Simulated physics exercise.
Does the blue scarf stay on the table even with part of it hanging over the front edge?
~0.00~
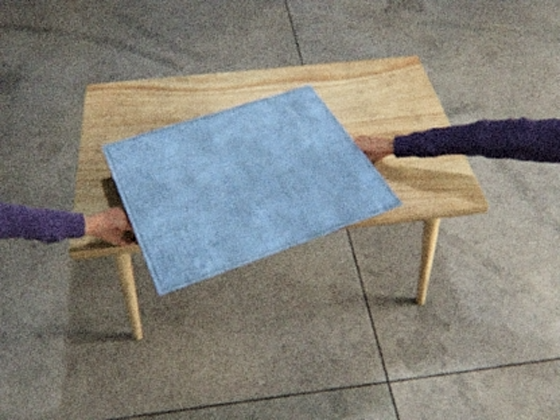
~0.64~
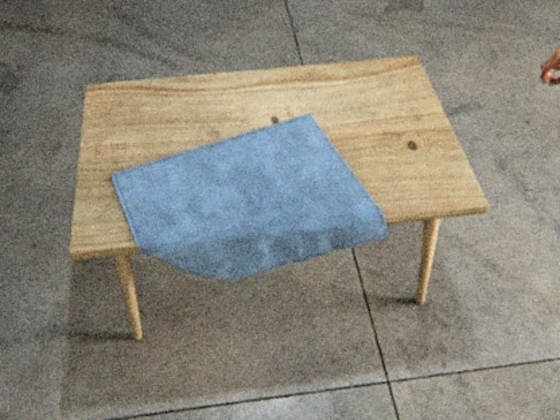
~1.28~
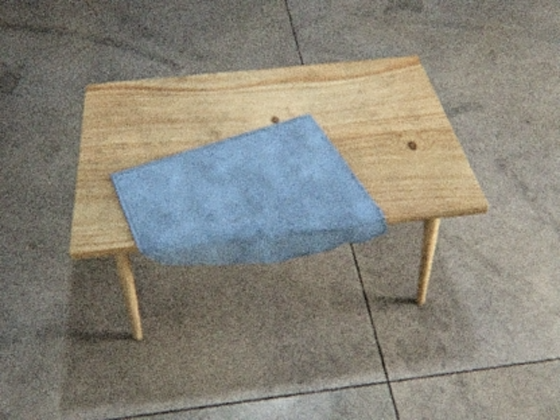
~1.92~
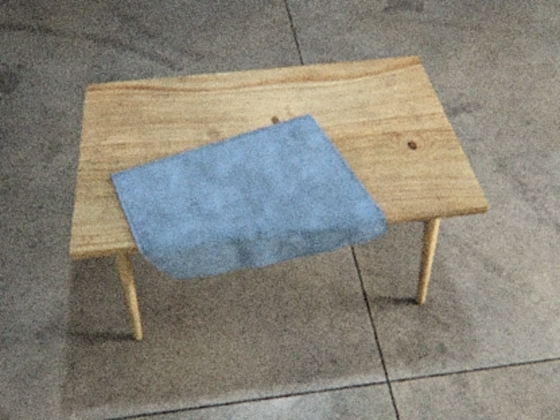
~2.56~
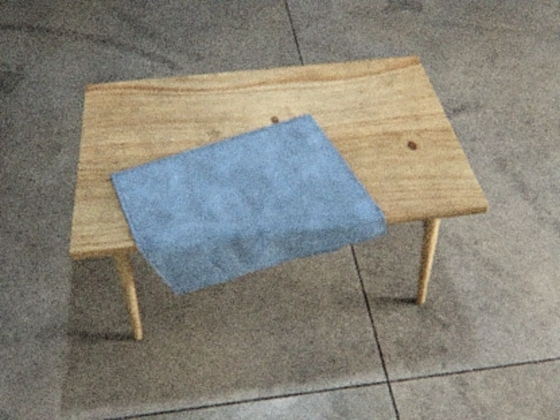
Yes, the scarf stays on the table. Most of it still lies on the tabletop at the end, with only the front part hanging down.
